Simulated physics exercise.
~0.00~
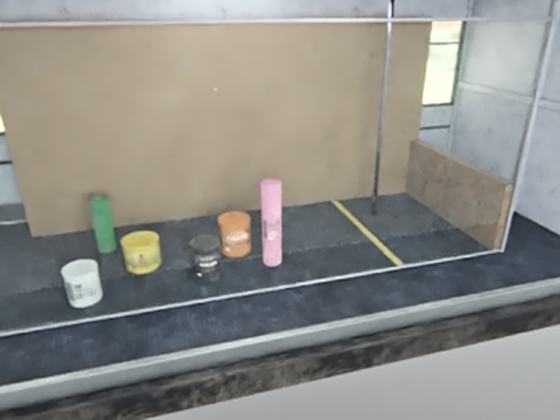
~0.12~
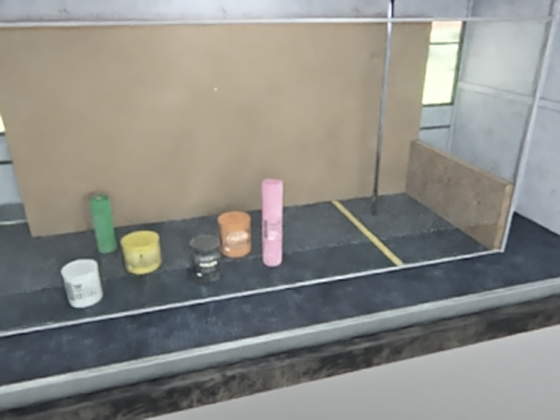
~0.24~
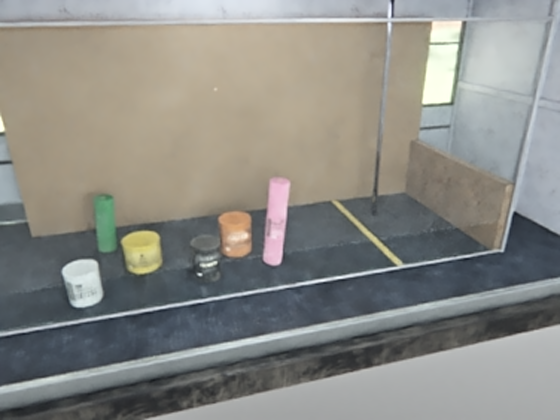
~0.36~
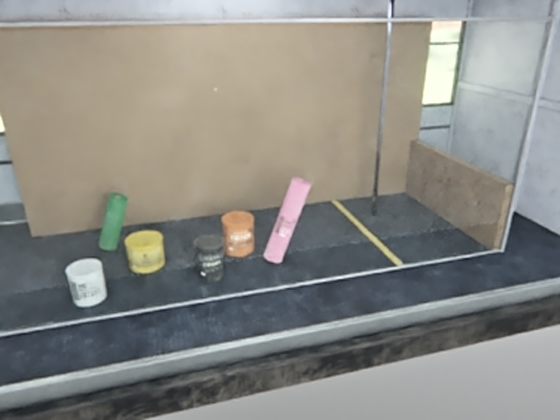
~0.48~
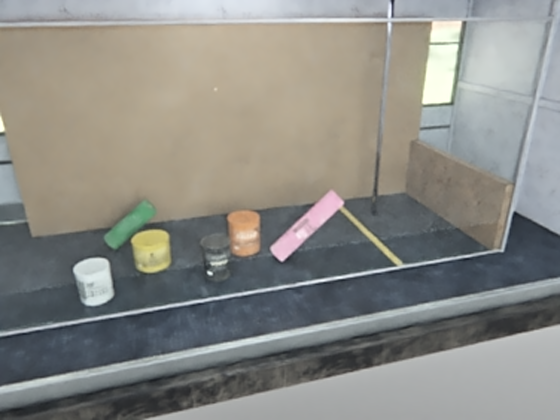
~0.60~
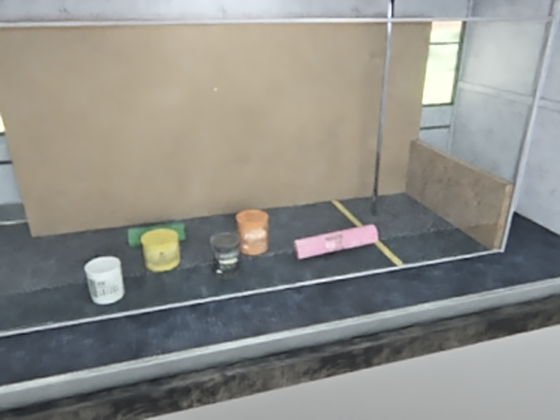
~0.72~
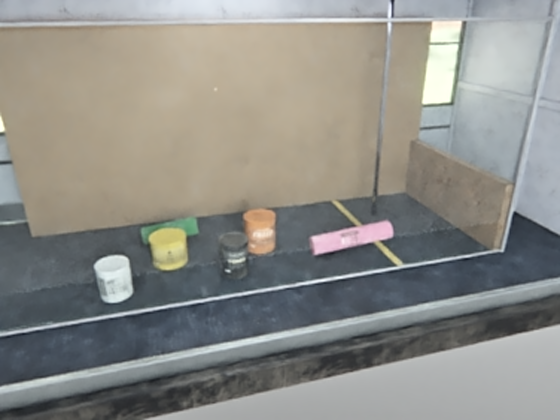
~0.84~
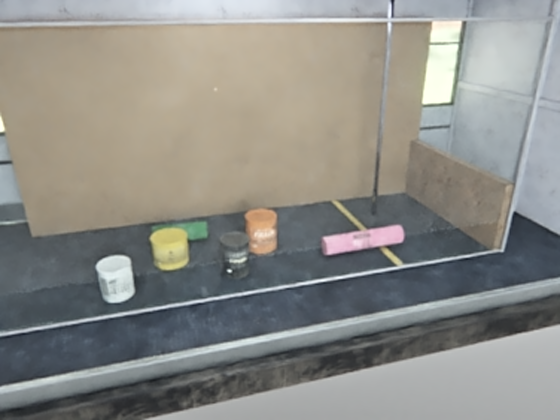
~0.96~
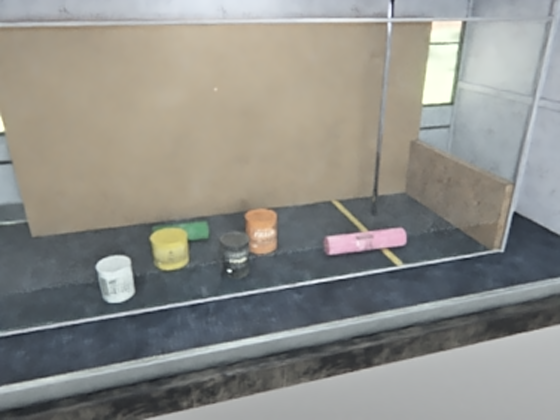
A tall pink roll stands upright right of centre in a dark-floored bay with a tan back panel, seen from slightly above by a still camera. To its left are an orange bucket, a black one, a yellow one and a white one, with a slimmer green roll behind the yellow. Both rolls lean right and topple onto their sides, while the buckets slide a short way right, staying upright. The rolls shift slightly farther before everything settles. The pink roll ends lying across the yellow line, its middle just short of it, and the green lies partly hidden behind the yellow bucket.
